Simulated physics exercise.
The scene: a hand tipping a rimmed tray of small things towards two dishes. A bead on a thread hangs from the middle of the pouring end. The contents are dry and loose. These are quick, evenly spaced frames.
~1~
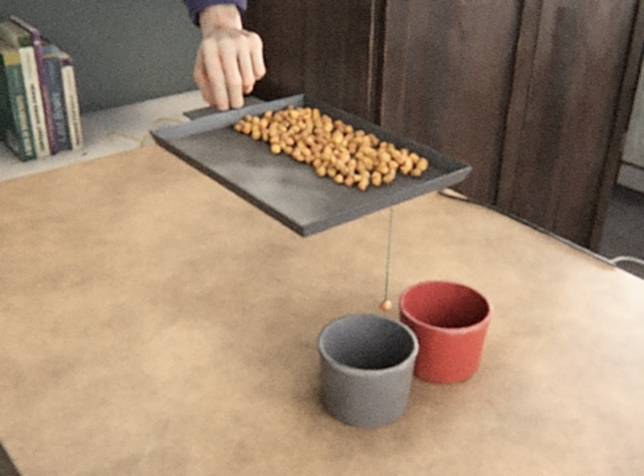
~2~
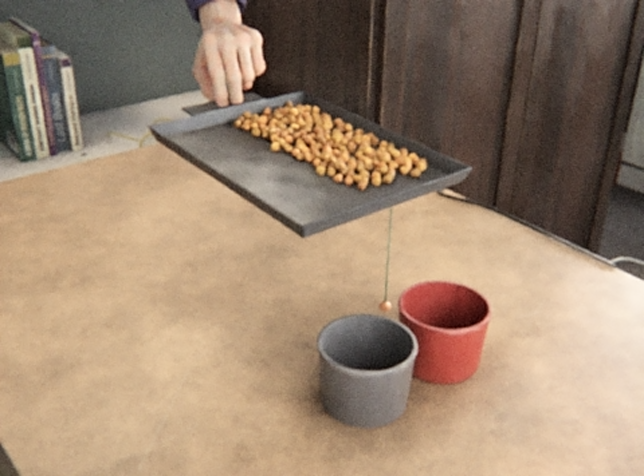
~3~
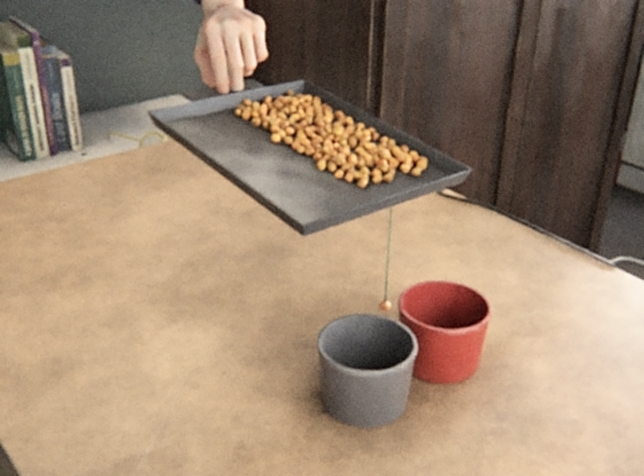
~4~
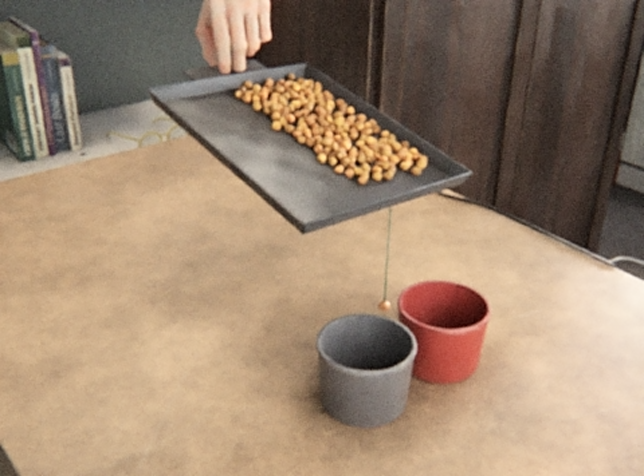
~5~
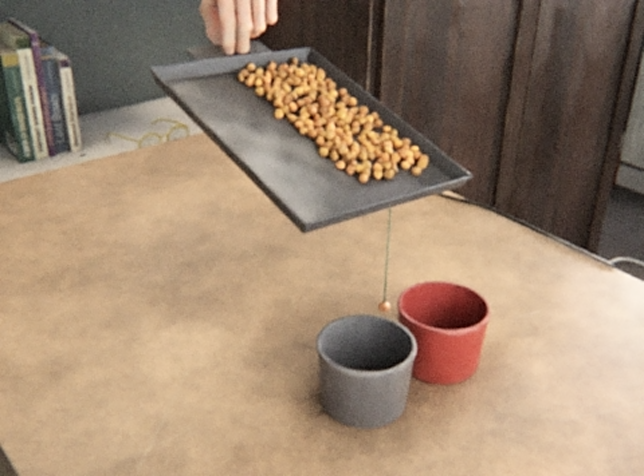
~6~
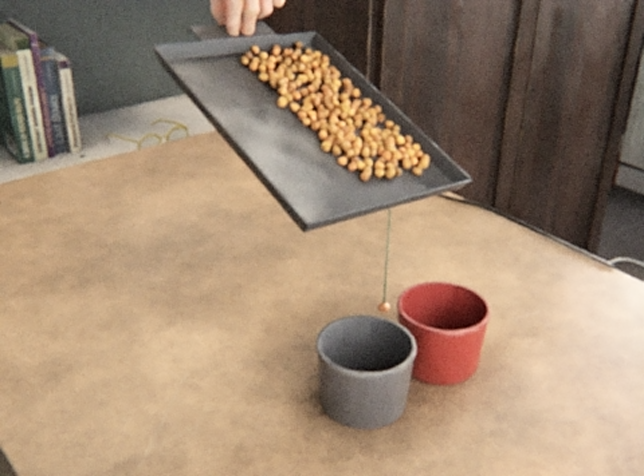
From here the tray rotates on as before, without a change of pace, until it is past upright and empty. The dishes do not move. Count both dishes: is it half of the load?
Together they catch more than half.
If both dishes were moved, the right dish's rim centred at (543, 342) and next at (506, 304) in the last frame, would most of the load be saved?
One: Under half. Two: Most of it.
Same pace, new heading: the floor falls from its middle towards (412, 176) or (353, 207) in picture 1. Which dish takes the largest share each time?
First the right one, then the dish on the left.
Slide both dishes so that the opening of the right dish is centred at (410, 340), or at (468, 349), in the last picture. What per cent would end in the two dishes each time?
The first gives 40 %, the second 20 %.
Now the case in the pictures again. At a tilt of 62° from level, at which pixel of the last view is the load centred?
Roughly at (424, 169).
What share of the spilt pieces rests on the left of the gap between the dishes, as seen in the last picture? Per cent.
Near 0 %.
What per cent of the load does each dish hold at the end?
About: Left dish 10, right dish 50 per cent.
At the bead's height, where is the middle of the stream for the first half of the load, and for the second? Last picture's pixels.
Around (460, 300) and then (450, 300).
Soon, tray tipped steeply; nearly all on the tray; a small part in the air.
A while on, tray tipped right over; about a quarter on the tray; a small part in the left dish; about a third in the right dish; about a quarter outside both; about a quarter in the air.
Towards the end, tray tipped past a quarter turn; a small part in the left dish; about half in the right dish; about a third outside both.
Finally, tray tipped past a quarter turn; a small part in the left dish; about half in the right dish; about a third outside both.
